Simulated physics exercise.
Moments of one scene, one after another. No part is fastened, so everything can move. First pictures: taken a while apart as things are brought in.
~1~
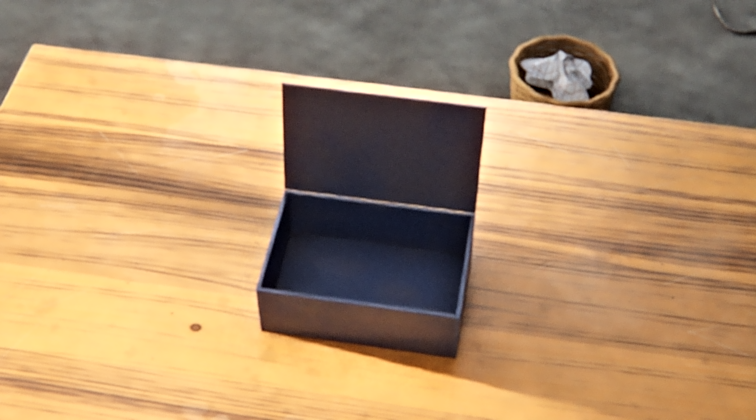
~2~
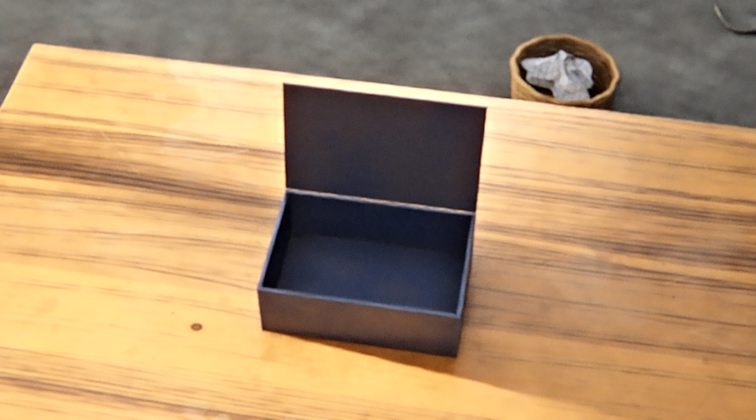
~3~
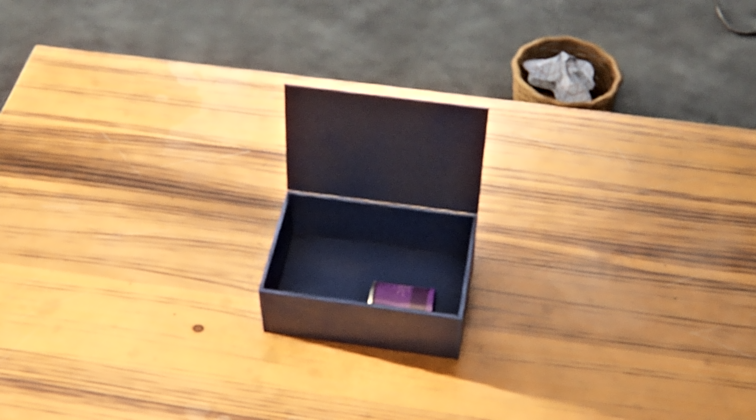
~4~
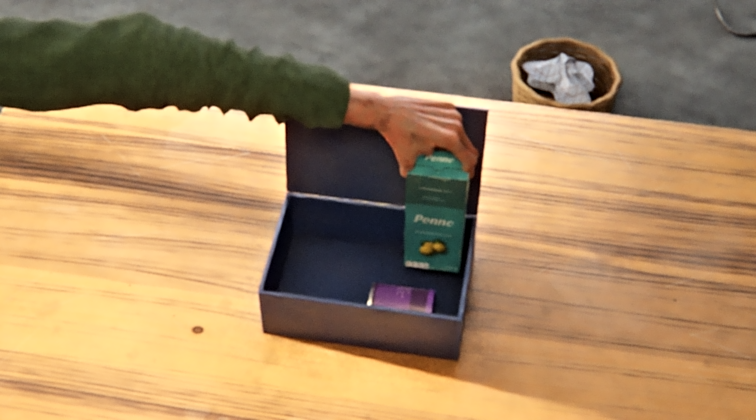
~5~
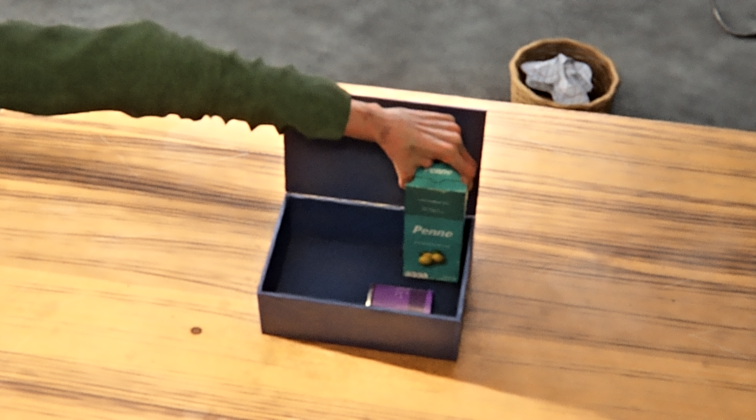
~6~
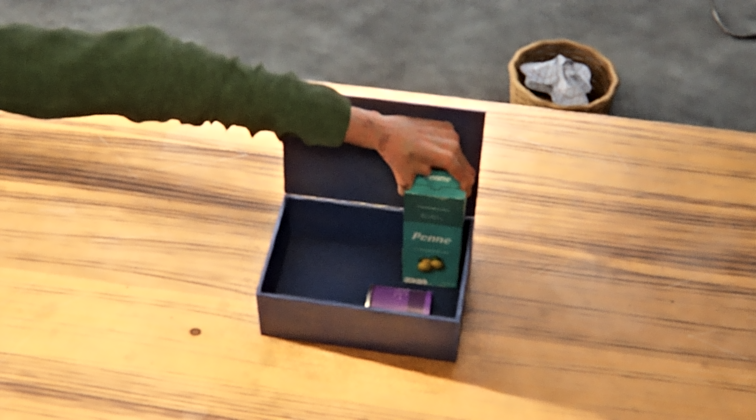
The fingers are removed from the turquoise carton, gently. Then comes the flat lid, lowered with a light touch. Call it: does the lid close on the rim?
My call is that it fails to close.
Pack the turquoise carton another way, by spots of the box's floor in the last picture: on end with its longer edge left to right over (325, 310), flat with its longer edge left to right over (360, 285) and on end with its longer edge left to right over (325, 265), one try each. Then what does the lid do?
Lid, try 1: Propped open; try 2: Fully down; try 3: Propped open.
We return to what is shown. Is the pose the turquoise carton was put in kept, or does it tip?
In the end, it winds up askew.
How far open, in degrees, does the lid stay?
The answer is about 16 degrees.
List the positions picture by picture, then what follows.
In the first picture, the last thing is not in view yet.
In the second picture, the last thing is not in view yet.
In the third picture, the last thing is not in view yet.
The fourth picture shows still above its spot; turquoise carton (437, 212).
The fifth picture shows still above its spot; turquoise carton (435, 224).
The sixth picture shows put in, still held; turquoise carton (434, 230).
Then, 2.30 s past the last view, lid 68° above the rim; turquoise carton rocked 9° from its first pose near (432, 238).
Then, 2.80 s past the last view, lid 26° above the rim; turquoise carton rocked 67° from its first pose near (426, 280).
Finally, lid 17° above the rim; down or leaning hard in the box, turquoise carton; purple tin still in place. Final places as the last picture's camera would see them, turquoise carton near (428, 274).
